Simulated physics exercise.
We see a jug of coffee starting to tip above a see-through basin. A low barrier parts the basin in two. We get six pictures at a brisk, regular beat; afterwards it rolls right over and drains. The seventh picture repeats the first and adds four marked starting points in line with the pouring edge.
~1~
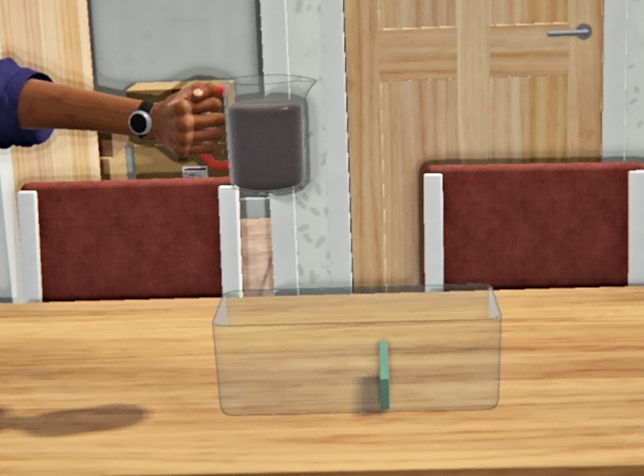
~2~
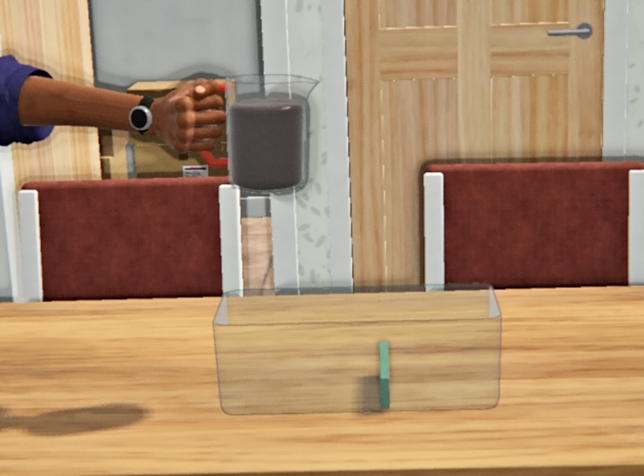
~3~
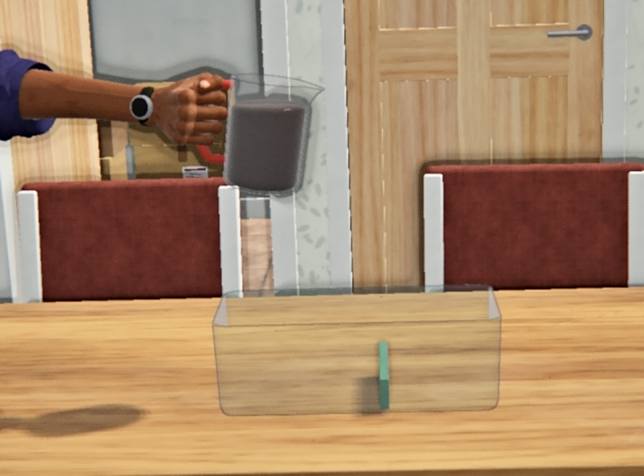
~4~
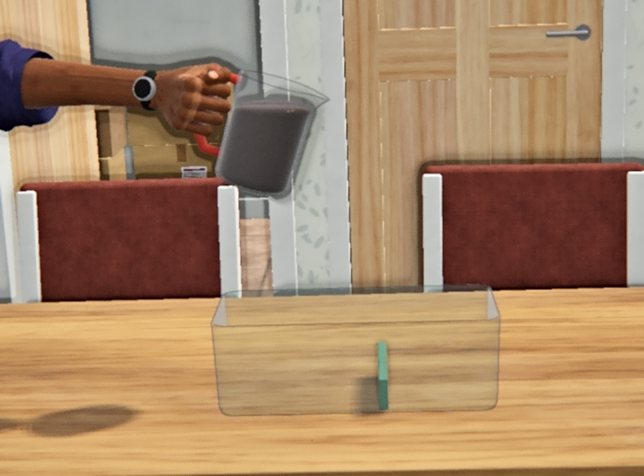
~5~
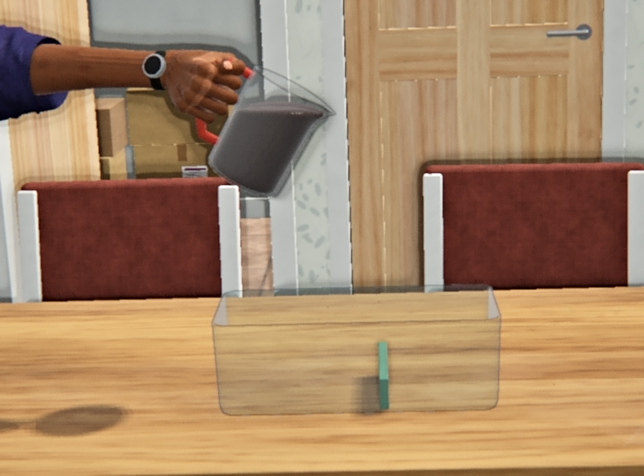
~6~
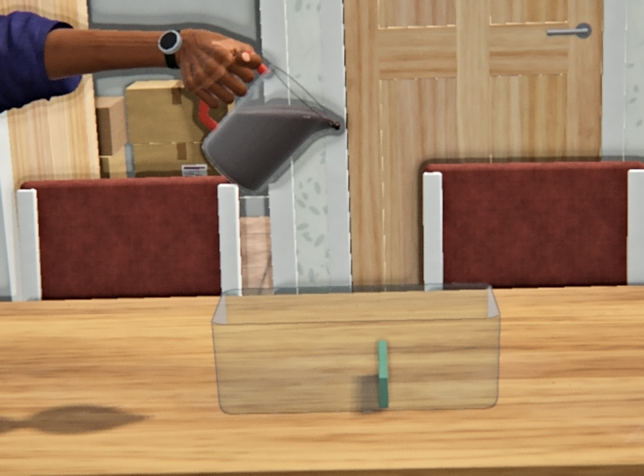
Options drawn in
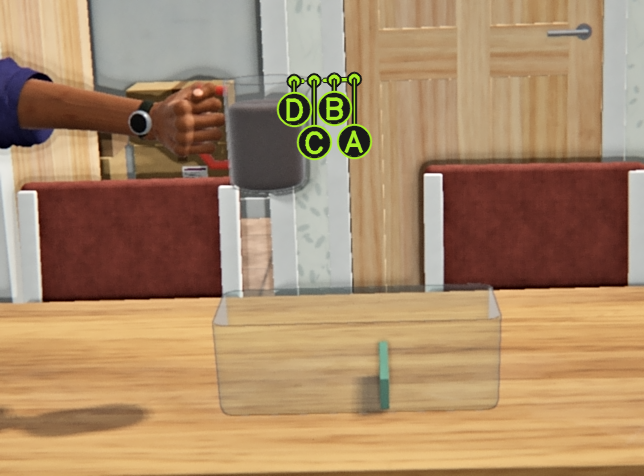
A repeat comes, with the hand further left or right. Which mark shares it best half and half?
D works best here.
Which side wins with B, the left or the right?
More ends on the right.
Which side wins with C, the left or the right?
The right one.
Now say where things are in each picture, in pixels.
Upright, lip at (316, 80); basin from (220, 414) to (499, 407); top of the wall at (384, 359); nothing has left yet.
Tipped about 2°, lip at (318, 82); nothing has left yet.
Tipped about 8°, lip at (323, 88); nothing has left yet.
Tipped about 18°, lip at (329, 99); nothing has left yet.
Tipped about 30°, lip at (335, 113); nothing has left yet.
Tipped about 45°, lip at (338, 129); nothing has left yet.
On the marked copy, A at (354, 79); B at (334, 80); C at (314, 80); D at (294, 81).
With A, about 13 % ends left of the wall and 80 % right of it; 6 % is lost outside.
With B, about 10 % ends left of the wall and 86 % right of it; 5 % is lost outside.
With C, about 11 % ends left of the wall and 85 % right of it; 4 % is lost outside.
With D, about 52 % ends left of the wall and 46 % right of it.
